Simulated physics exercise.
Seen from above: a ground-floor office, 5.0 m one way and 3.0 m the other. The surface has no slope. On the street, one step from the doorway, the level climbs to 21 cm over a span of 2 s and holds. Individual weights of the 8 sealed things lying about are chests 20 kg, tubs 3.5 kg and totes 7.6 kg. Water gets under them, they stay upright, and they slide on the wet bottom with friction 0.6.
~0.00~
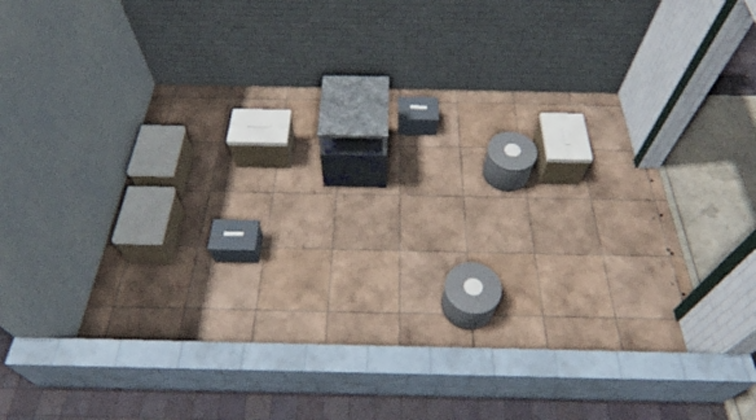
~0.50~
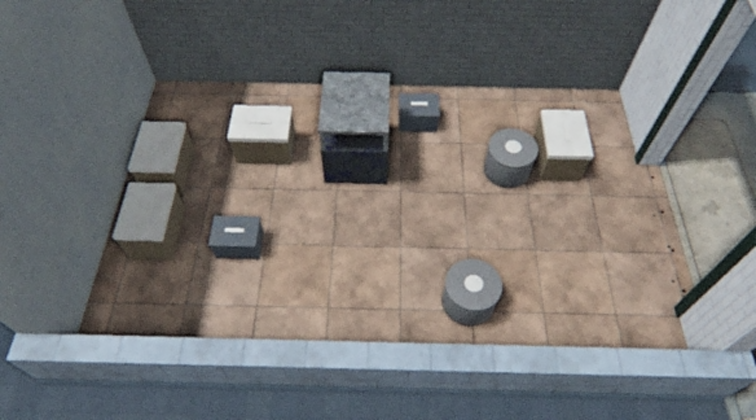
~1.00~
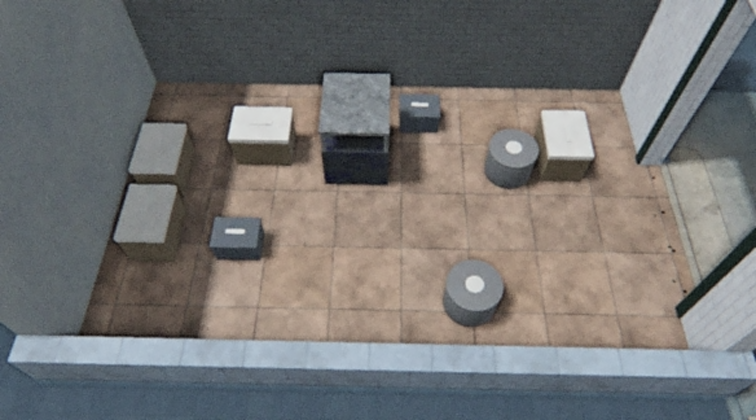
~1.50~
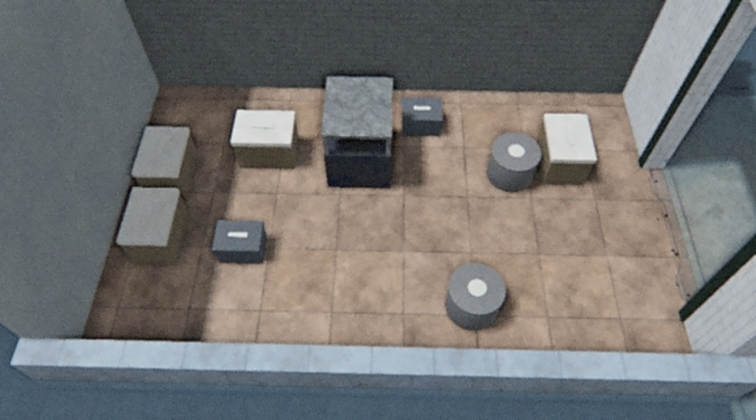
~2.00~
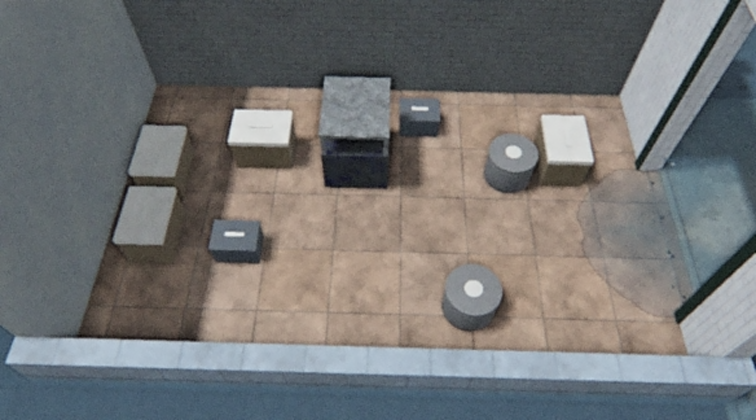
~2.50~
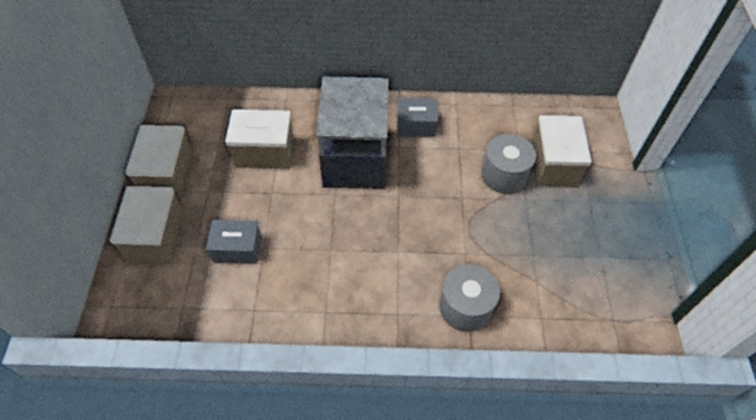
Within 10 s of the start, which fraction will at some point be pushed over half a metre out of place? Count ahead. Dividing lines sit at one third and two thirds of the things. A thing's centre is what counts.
My call: Two thirds or more of them.
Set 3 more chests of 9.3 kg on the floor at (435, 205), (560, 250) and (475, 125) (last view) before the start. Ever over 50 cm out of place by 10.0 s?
So the first ends up past the threshold, the second past the threshold, the third below the threshold.
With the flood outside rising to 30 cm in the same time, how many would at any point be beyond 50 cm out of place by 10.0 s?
Under that setup the answer is 8.
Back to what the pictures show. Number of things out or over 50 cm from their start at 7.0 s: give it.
My count gives 4.
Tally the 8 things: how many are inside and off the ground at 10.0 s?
Just then, the number is 8.
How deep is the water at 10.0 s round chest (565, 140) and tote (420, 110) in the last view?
I'd put it at 10 cm and 11 cm respectively.
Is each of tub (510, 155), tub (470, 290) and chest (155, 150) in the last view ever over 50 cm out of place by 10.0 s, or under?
So that's beyond it for the first, beyond it for the second and beyond it for the last.
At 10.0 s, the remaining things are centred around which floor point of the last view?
Close to (329, 143).
After 3.5 s 0 of 8 are over 50 cm from their spots; 0 afloat.
After 4.5 s 2 of 8 are over 50 cm from their spots; 1 afloat.
After 7.0 s 4 of 8 are over 50 cm from their spots; 5 afloat.
After 10.0 s 7 of 8 are over 50 cm from their spots, and 7 have been at some point; 8 afloat.
